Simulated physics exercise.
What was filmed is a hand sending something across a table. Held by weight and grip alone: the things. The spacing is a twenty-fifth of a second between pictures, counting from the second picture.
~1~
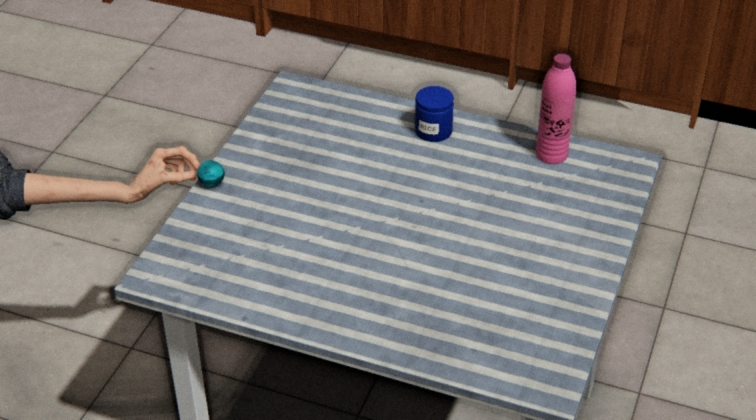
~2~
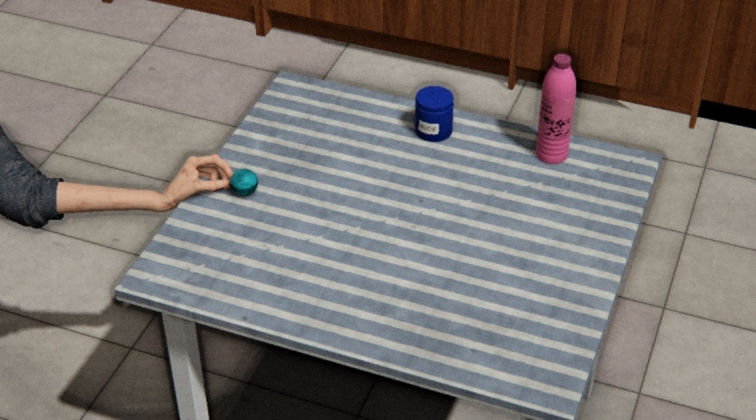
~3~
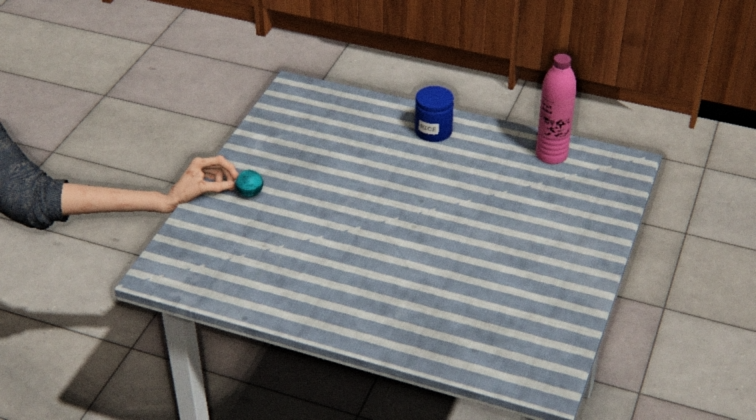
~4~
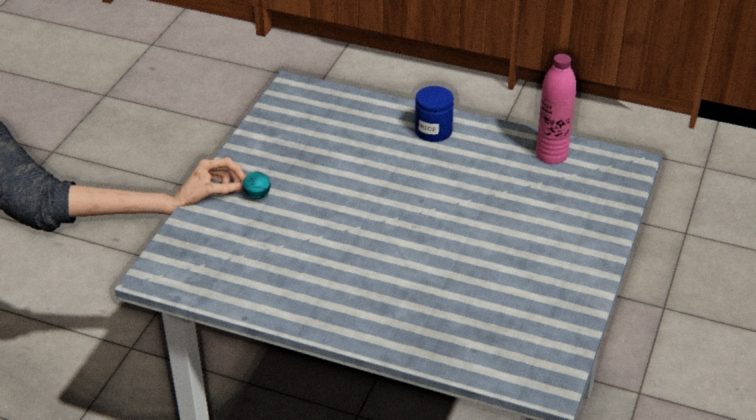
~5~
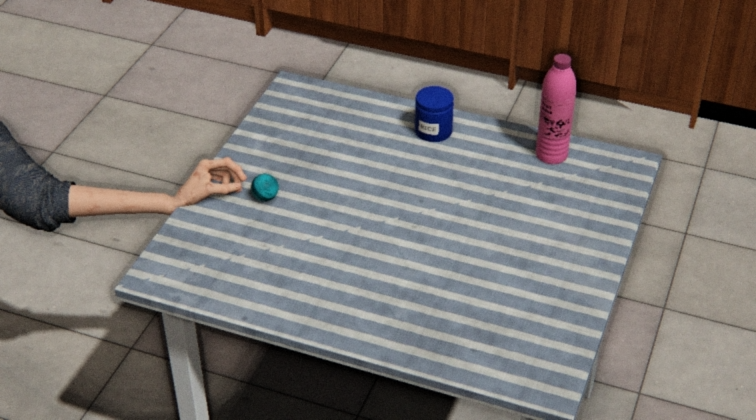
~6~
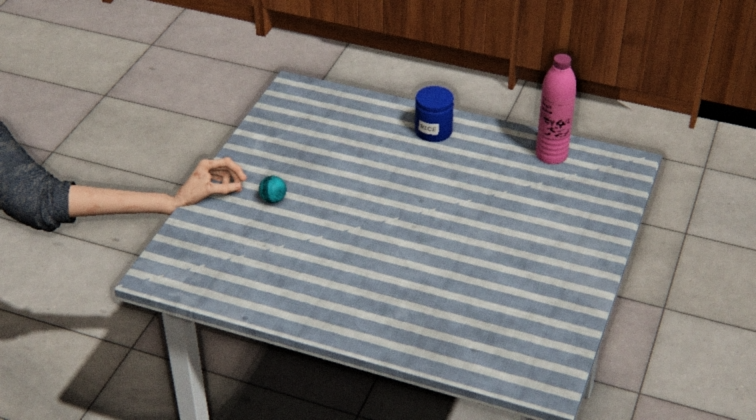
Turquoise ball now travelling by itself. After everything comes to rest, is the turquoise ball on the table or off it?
The turquoise ball is on the table.
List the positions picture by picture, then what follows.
In the first picture, under the hand; turquoise ball (211, 174).
In the second picture, under the hand; turquoise ball (244, 182).
In the third picture, under the hand; turquoise ball (249, 184).
In the fourth picture, turquoise ball (257, 185).
In the fifth picture, turquoise ball (265, 187) rolled a little.
In the sixth picture, turquoise ball (273, 189) rolled about its own width.
Then, 0.20 s after the last picture, turquoise ball rolled well along near (307, 198).
Then, 0.50 s after the last picture, turquoise ball rolled well along near (343, 207).
At rest, moved from the start, turquoise ball. Seen from the same camera at the end, turquoise ball near (360, 211).
